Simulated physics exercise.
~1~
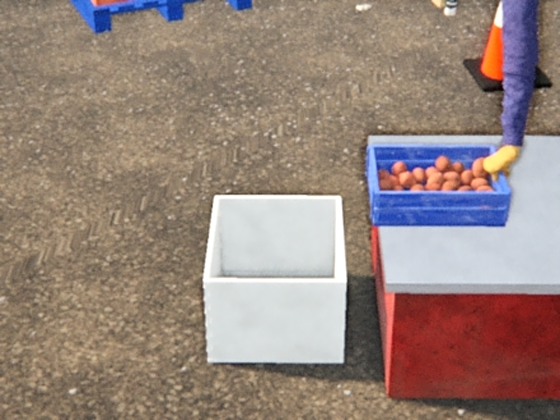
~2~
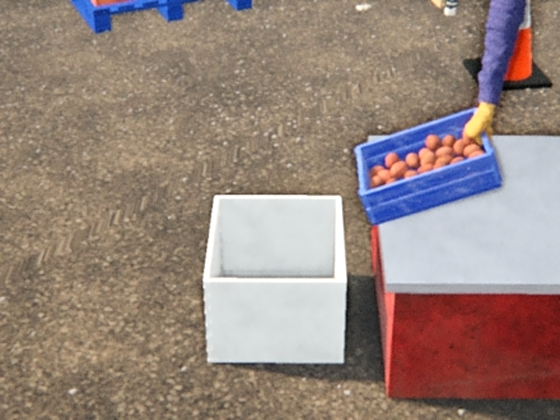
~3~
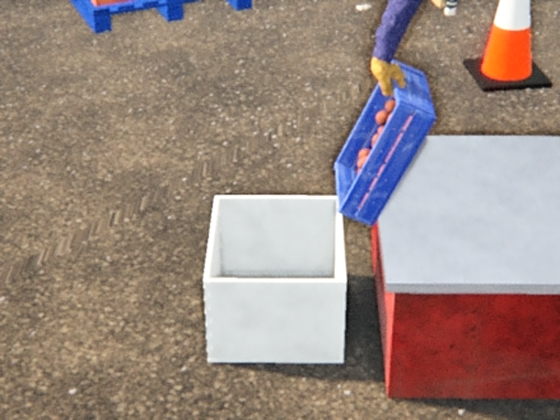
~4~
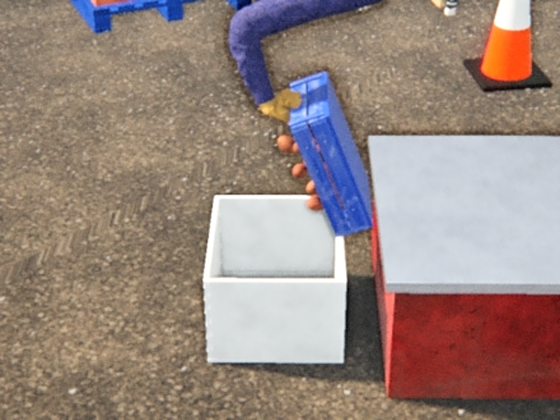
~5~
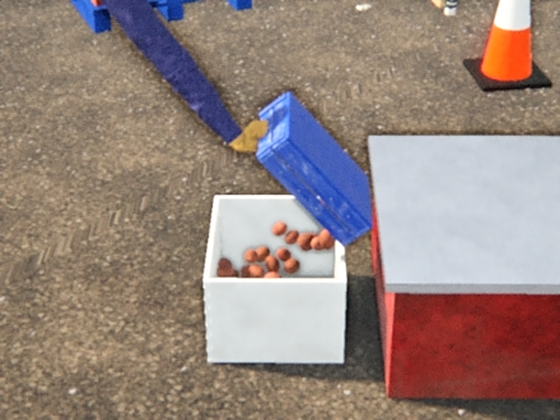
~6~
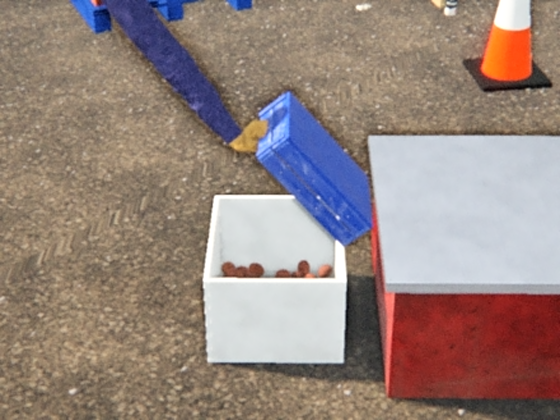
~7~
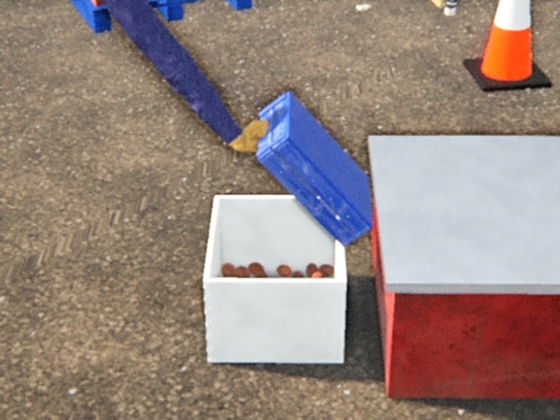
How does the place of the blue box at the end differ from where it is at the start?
At the start the blue box sits on the left end of the bench. By the end it is further left, held tipped over the right side of the white bin.
